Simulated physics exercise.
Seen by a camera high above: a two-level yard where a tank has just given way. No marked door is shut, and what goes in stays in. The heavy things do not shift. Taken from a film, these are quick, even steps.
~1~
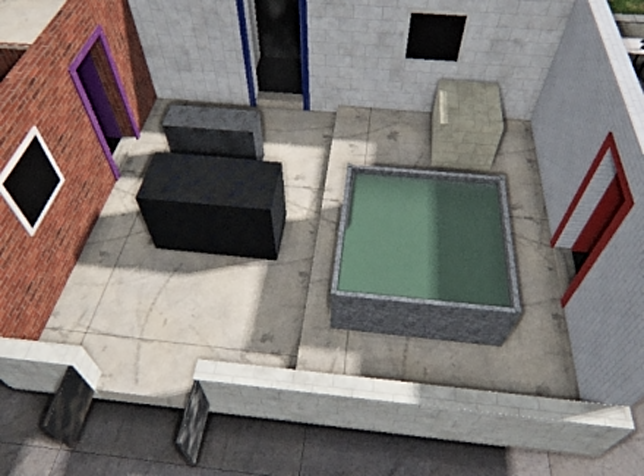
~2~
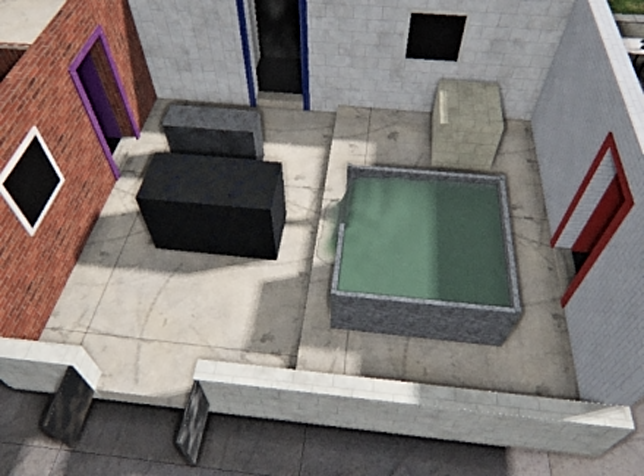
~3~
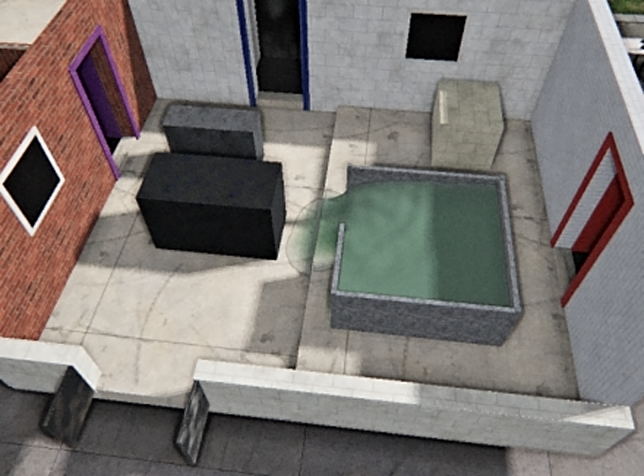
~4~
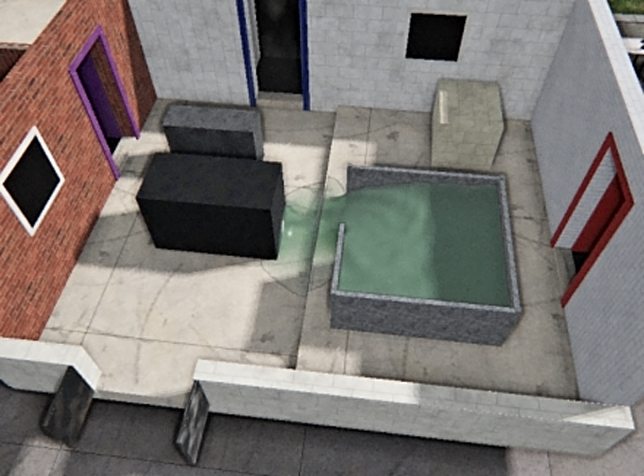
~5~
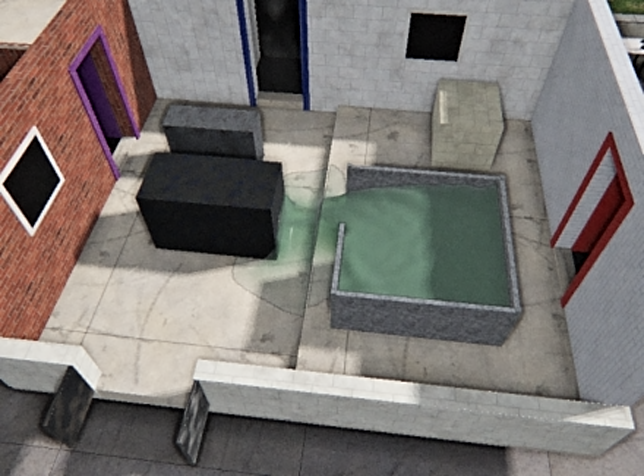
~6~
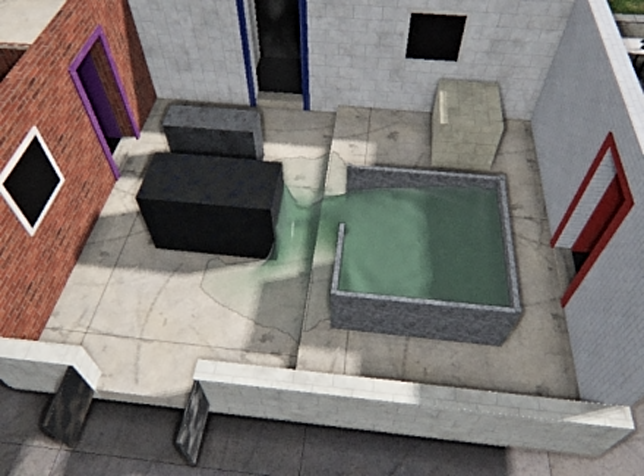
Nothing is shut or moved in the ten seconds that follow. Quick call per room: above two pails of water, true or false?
Red door: False; purple door: True; blue door: True.
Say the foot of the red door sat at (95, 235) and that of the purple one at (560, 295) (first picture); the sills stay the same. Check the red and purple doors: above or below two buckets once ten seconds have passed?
The red door overflows, and the purple door falls short.
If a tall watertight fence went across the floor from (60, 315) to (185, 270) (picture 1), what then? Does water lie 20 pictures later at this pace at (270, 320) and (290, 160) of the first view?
Submerged and submerged, in that order.
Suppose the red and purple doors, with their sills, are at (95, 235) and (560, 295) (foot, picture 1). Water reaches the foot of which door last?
My answer is the purple one.
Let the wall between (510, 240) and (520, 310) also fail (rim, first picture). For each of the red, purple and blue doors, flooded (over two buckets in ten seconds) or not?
Red door: Beyond the mark; purple door: Short of the mark; blue door: Short of the mark.
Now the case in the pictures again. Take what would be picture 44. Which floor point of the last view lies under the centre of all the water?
At about (281, 232).
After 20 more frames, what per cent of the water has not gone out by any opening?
Near 90 in a hundred.
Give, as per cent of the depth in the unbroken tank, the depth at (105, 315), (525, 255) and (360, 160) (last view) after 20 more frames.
Estimate: 10, 0, 2 %.
A moment on, water covers 30 % of the floor; the red door not reached, the purple door wet at the sill, nothing in, the blue door not reached.
Next, water covers 45 % of the floor; the red door not reached, the purple door under two buckets in, the blue door over two buckets in.
Then, water covers 60 % of the floor; the red door not reached, the purple door over two buckets in, the blue door far over two buckets in.
Later, water covers 65 % of the floor; the red door not reached, the purple door over two buckets in, the blue door far over two buckets in.
In the end, water covers 60 % of the floor; the red door wet at the sill, nothing in, the purple door far over two buckets in, the blue door far over two buckets in.
